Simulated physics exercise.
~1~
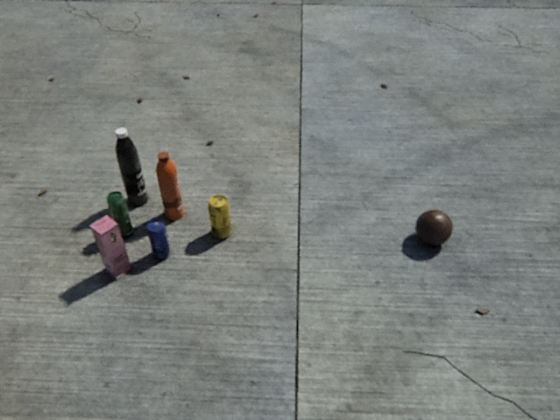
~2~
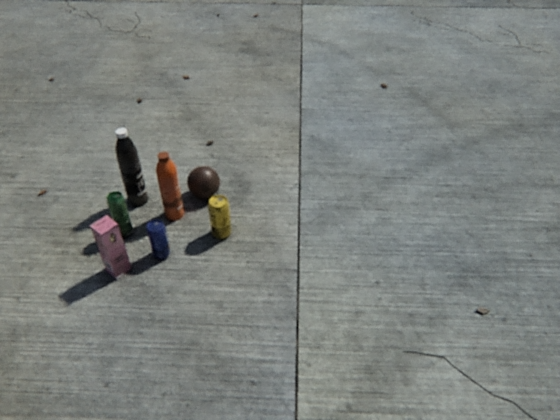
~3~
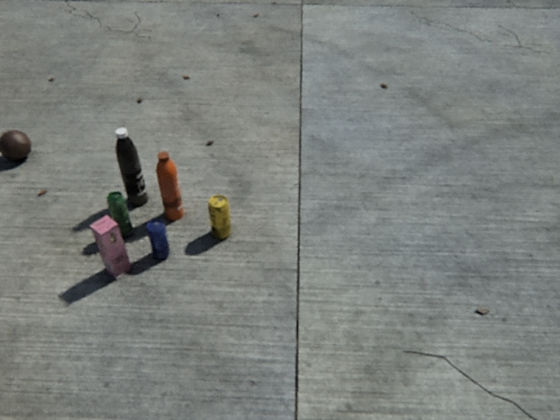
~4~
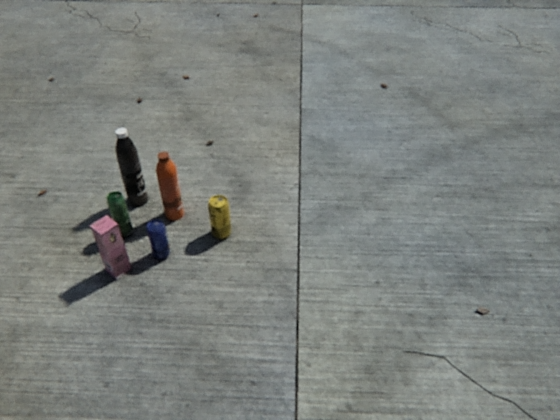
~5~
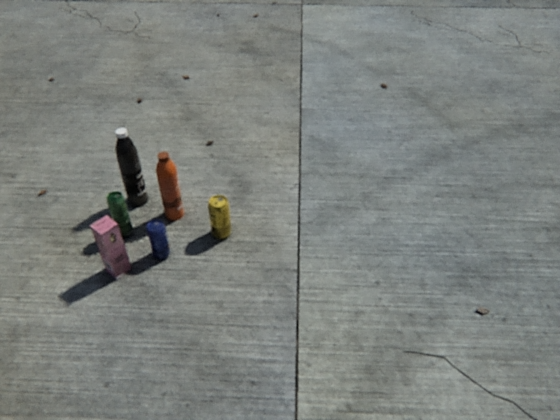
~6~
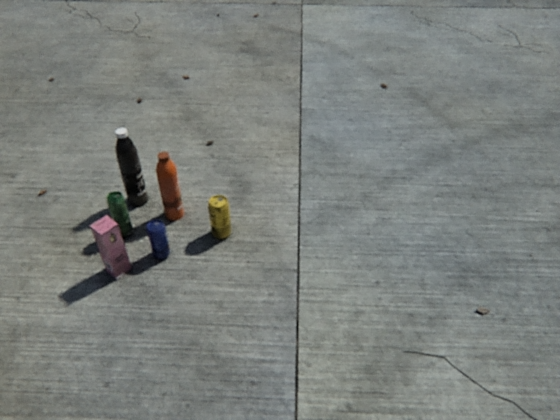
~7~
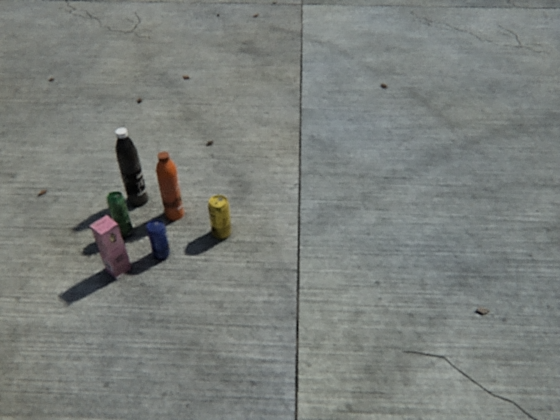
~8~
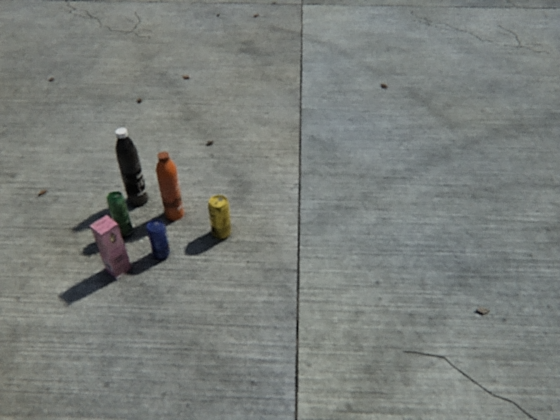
A brown ball rolled from right to left across the concrete, passed behind the small group of bottles, cans and a pink carton without knocking any over, and went out of view on the left, leaving them all standing in place.
